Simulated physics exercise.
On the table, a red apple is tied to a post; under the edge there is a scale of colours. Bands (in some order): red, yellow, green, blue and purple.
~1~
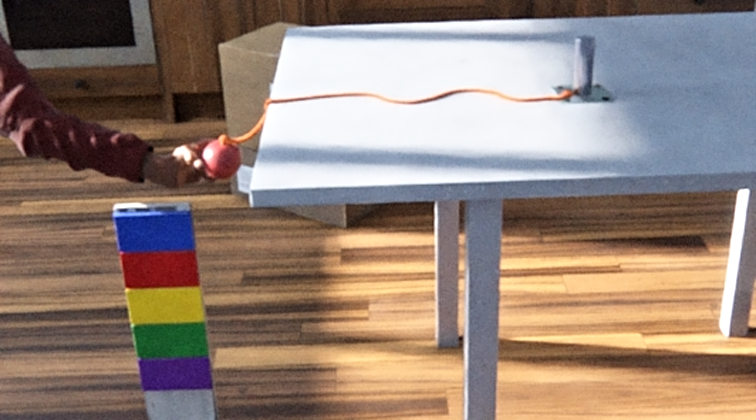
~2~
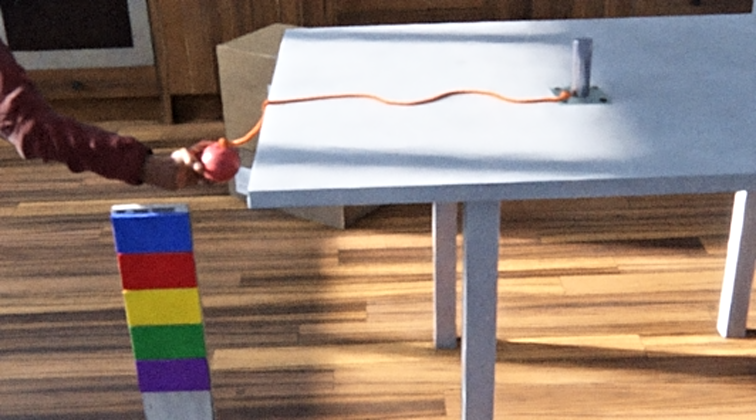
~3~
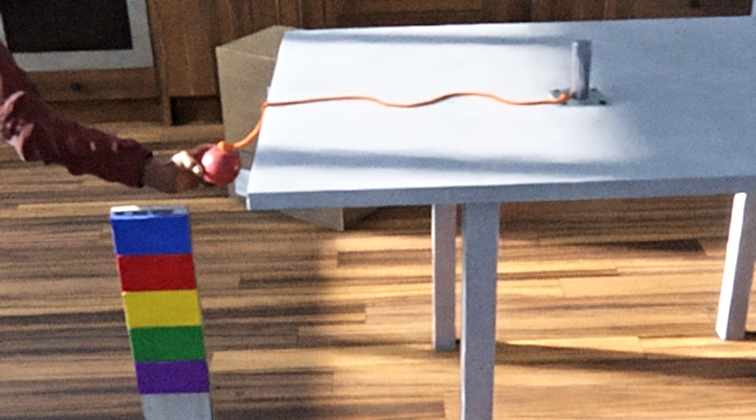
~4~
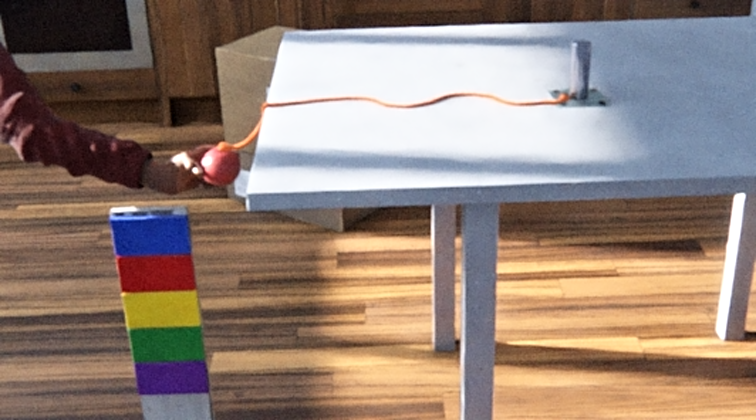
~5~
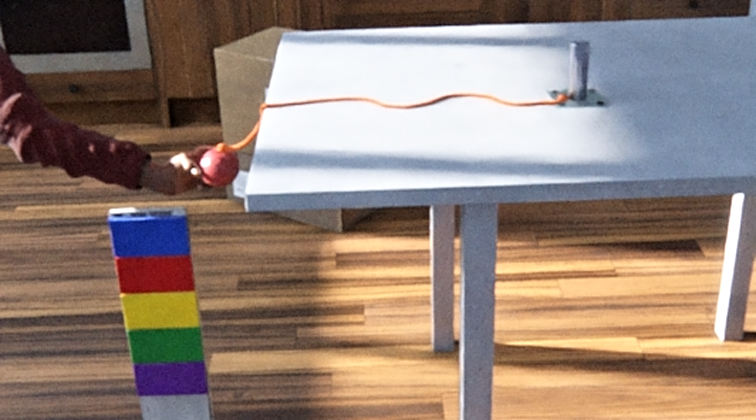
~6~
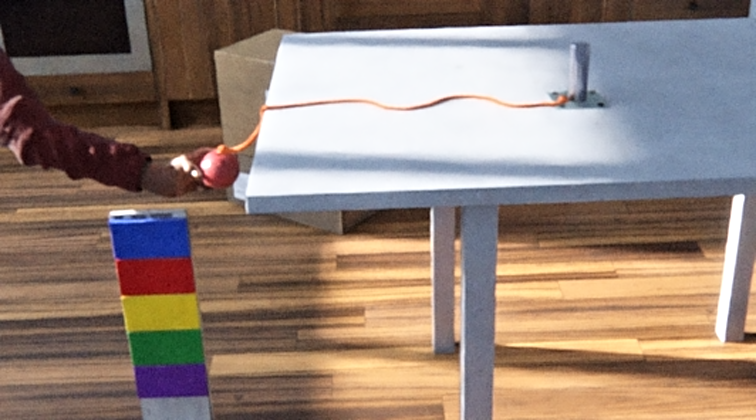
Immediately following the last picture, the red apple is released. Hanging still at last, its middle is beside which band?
Its middle is beside blue.
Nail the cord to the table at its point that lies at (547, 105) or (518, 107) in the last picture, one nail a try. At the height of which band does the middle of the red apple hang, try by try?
Going through them one at a time, the answers are blue; blue.
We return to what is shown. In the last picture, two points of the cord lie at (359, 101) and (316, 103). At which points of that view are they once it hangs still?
Final positions are (319, 106) and (276, 107), in that order.
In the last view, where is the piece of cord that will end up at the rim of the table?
Pixel (302, 105) or thereabouts.
Soon after, apple near (303, 220); level with blue.
After that, apple near (269, 232); level with blue.
In the end, apple near (278, 231); level with blue. Its middle rests at the blue band.
